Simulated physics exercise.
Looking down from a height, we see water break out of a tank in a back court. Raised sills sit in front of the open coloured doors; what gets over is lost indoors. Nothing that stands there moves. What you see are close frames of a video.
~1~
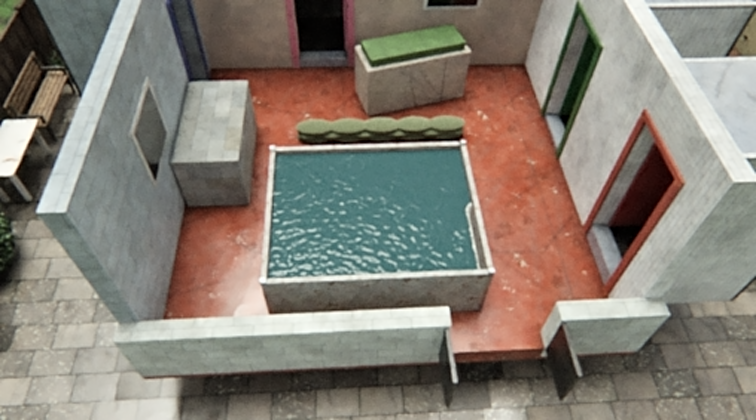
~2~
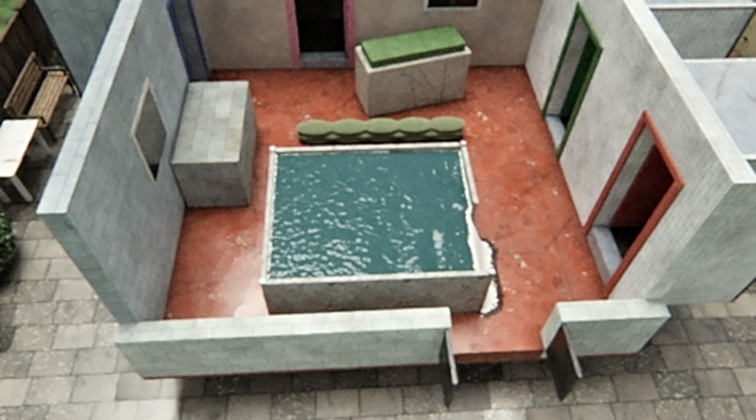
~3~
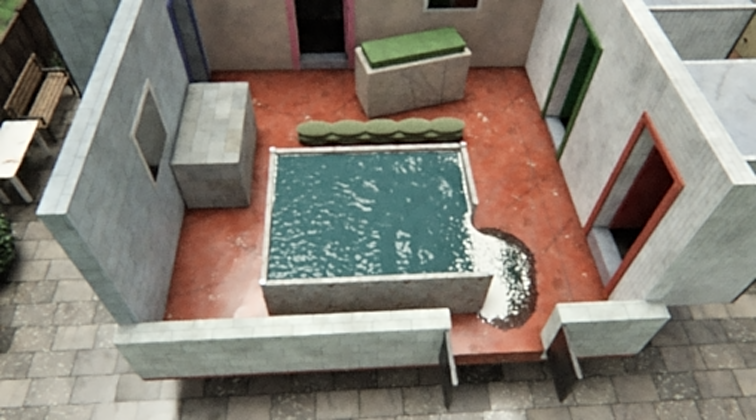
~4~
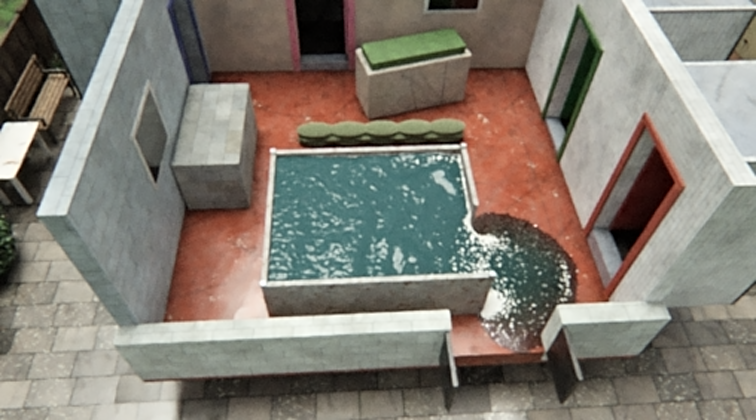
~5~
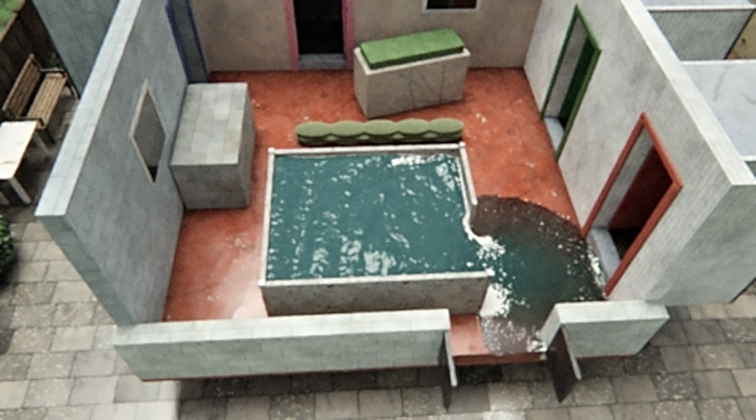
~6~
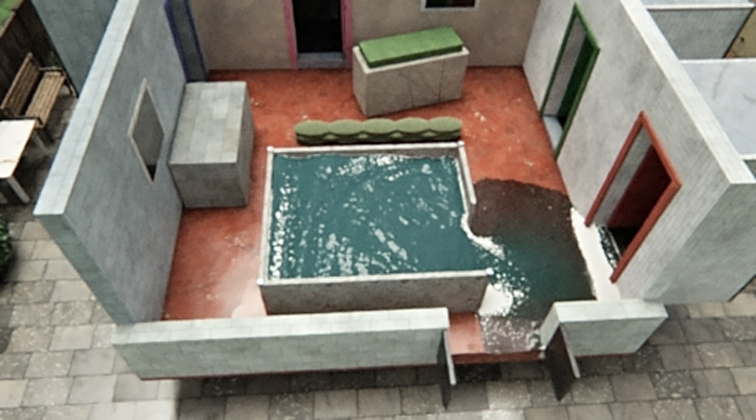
The video shows, from above, water pouring through a gap in the right side of a raised tank in a walled courtyard, spreading across the red floor toward the front opening and right wall, reaching the red-framed doorway.
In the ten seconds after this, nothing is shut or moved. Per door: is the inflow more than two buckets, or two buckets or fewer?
Blue door - more than two; red door - more than two; pink door - two or fewer; green door - more than two.
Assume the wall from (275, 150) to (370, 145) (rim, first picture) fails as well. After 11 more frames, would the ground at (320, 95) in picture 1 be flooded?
At that place: Covered.
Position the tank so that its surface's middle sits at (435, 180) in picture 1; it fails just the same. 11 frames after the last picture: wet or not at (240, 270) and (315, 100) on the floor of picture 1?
Point 1: Not wet; point 2: Not wet.
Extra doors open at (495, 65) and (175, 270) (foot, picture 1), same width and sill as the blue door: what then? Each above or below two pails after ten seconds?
Order as asked: Gets beyond it, remains below.
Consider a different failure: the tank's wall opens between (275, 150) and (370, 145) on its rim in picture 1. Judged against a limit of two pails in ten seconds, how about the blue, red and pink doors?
As I see it, the blue door overshoots, the red door stays within limits and the pink door overshoots.
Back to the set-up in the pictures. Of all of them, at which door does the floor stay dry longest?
That would be the blue-painted one.
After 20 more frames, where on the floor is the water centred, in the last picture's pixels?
The centre of mass sits at about (434, 220).
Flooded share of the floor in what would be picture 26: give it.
About 50 per cent.
A moment on, water covers 20 % of the floor; the blue door not reached, the red door over two buckets in, the pink door not reached, the green door wet at the sill, nothing in.
Next, water covers 30 % of the floor; the blue door not reached, the red door far over two buckets in, the pink door not reached, the green door wet at the sill, nothing in.
Then, water covers 50 % of the floor; the blue door not reached, the red door far over two buckets in, the pink door not reached, the green door under two buckets in.
Later, water covers 80 % of the floor; the blue door under two buckets in, the red door far over two buckets in, the pink door wet at the sill, nothing in, the green door under two buckets in.
In the end, water covers 90 % of the floor; the blue door far over two buckets in, the red door far over two buckets in, the pink door wet at the sill, nothing in, the green door far over two buckets in.
